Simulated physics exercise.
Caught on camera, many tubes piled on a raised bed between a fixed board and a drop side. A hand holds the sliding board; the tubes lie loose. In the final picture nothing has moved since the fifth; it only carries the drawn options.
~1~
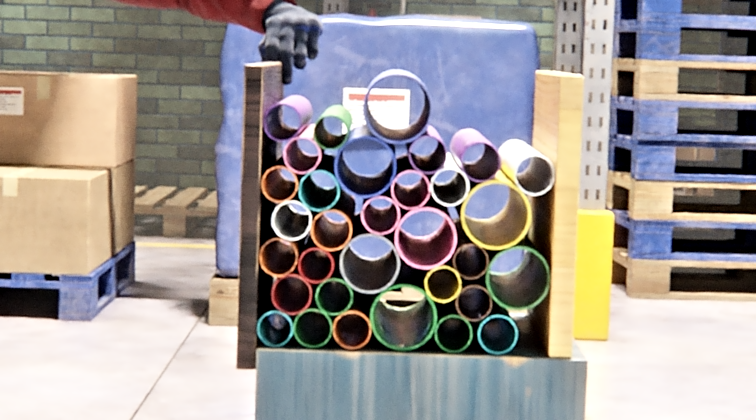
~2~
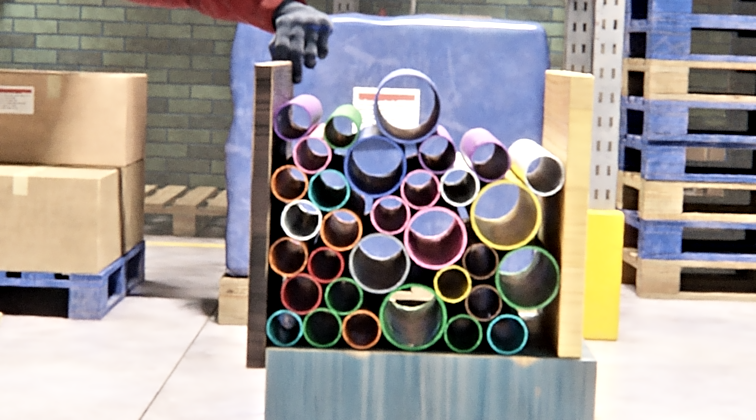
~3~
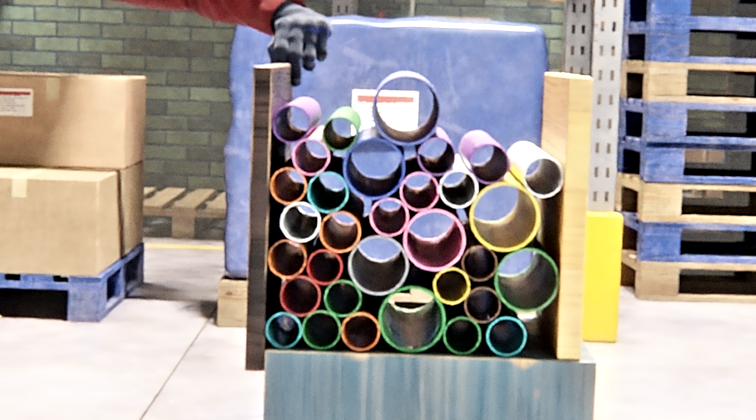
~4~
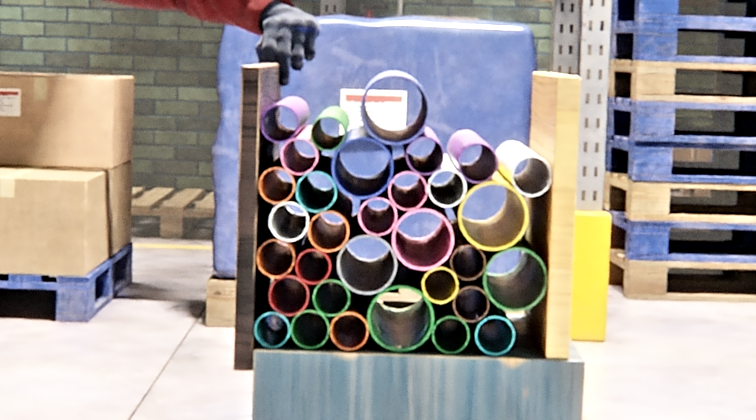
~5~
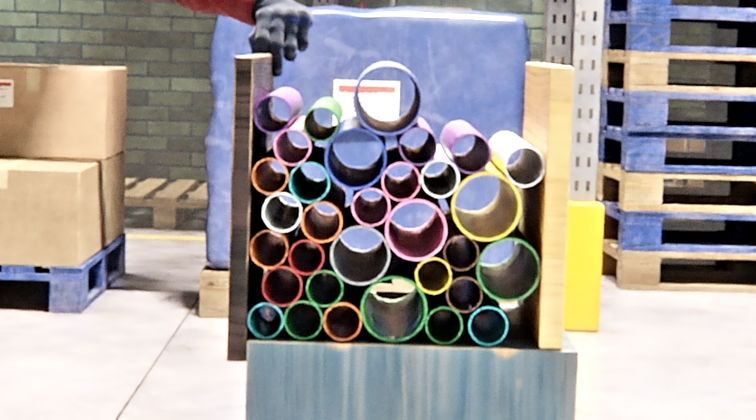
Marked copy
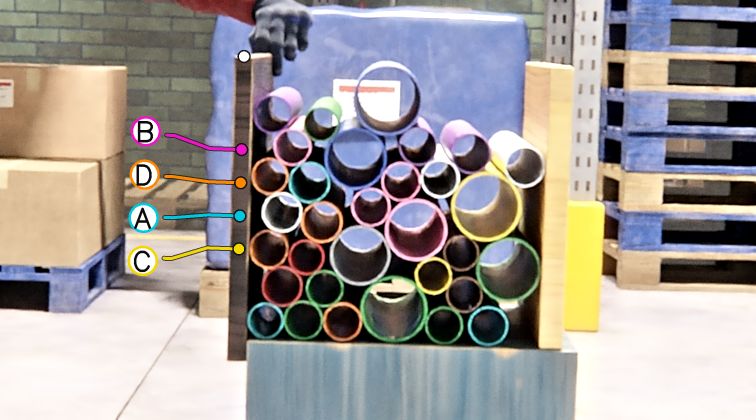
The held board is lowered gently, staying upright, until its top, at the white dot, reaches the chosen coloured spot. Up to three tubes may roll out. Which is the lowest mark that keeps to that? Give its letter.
The answer is mark D.
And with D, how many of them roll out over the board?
It comes to one.
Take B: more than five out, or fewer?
Fewer than five.
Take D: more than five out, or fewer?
Fewer than five.
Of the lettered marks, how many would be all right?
Two of them.
On the marked copy, A at (240, 216); B at (241, 150); C at (239, 249); D at (240, 183); the white dot at (244, 57).
Following D. Soon after the start, top of the board (253, 116).
Later, top of the board (251, 182).
In the end, top of the board (251, 183), one out over the board.
As for the rest, A four out over the board; B none out over the board; C more than three out over the board.
